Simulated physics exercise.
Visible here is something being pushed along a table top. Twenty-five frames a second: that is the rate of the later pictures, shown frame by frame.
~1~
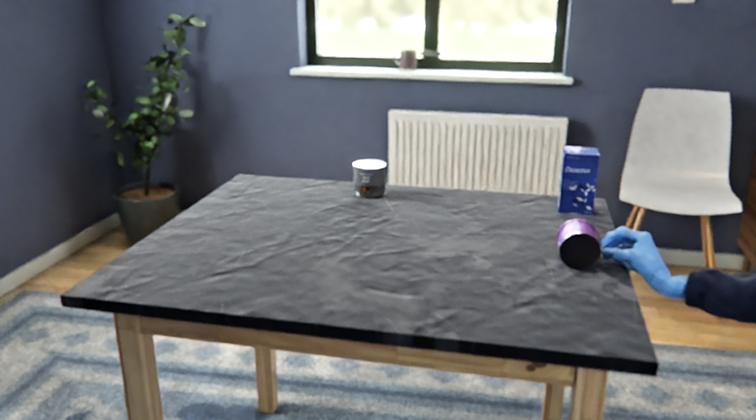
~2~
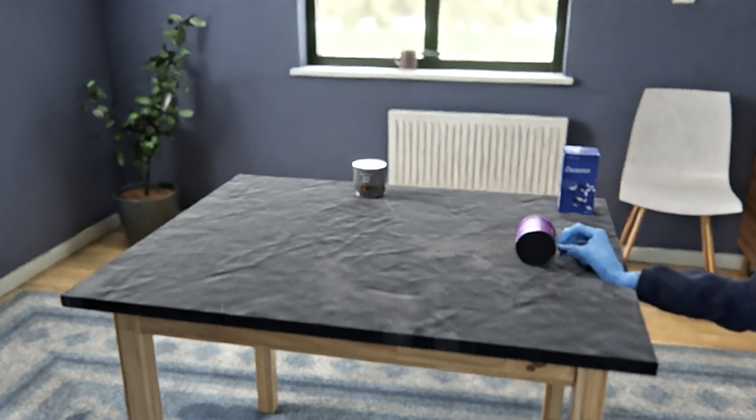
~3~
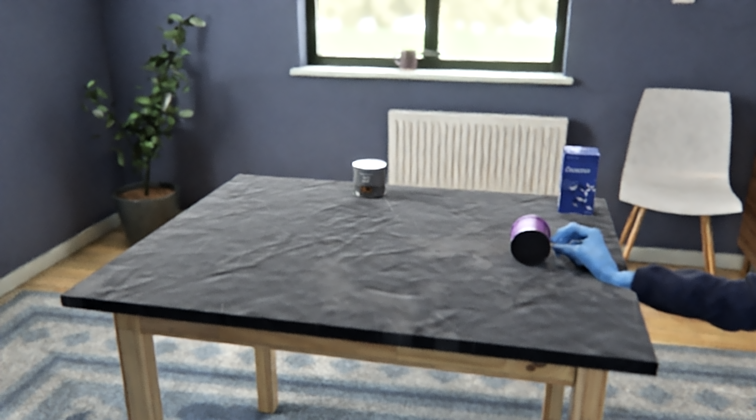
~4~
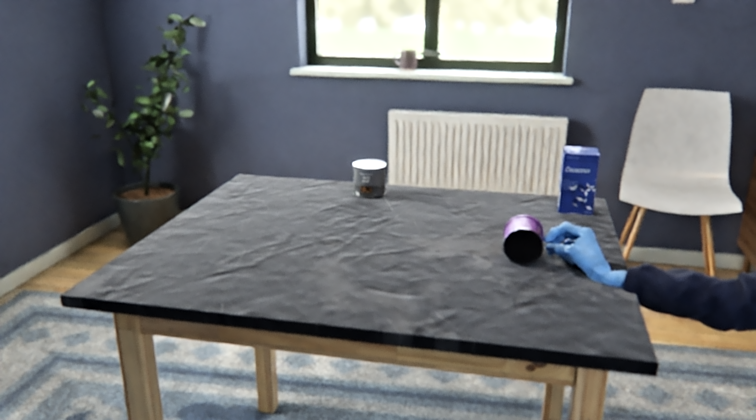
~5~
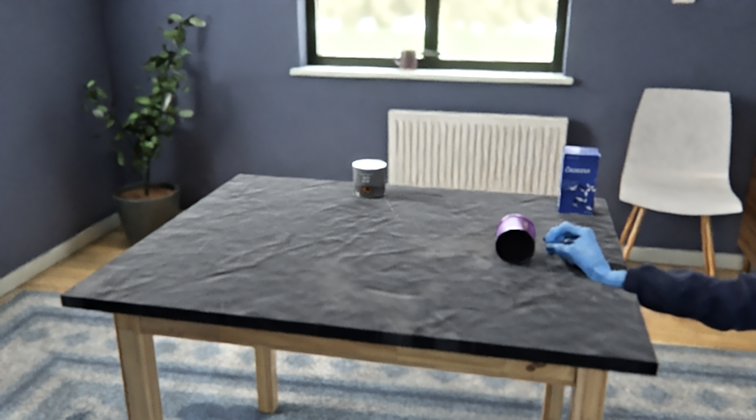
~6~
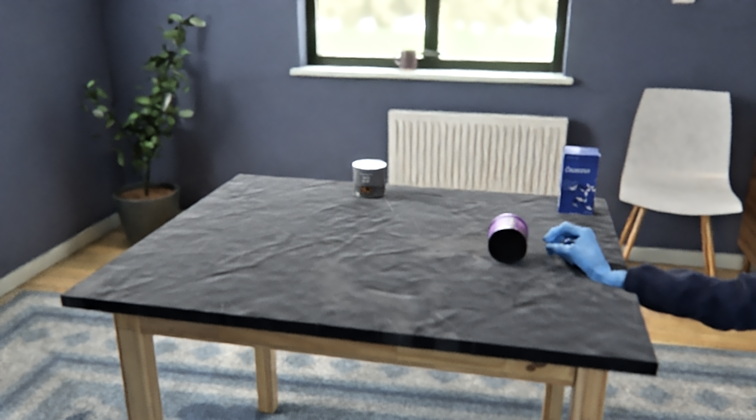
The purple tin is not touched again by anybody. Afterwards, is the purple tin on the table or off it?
It is going to be found on the table.
Then, 0.10 s on from there, purple tin shifted about its own width near (491, 237).
Then, 0.30 s on from there, purple tin shifted about its own width near (463, 235).
Then, 0.60 s on from there, purple tin shifted well along near (438, 233).
In the end, moved from the start, purple tin. At the end, from the last picture's camera, purple tin near (430, 232).
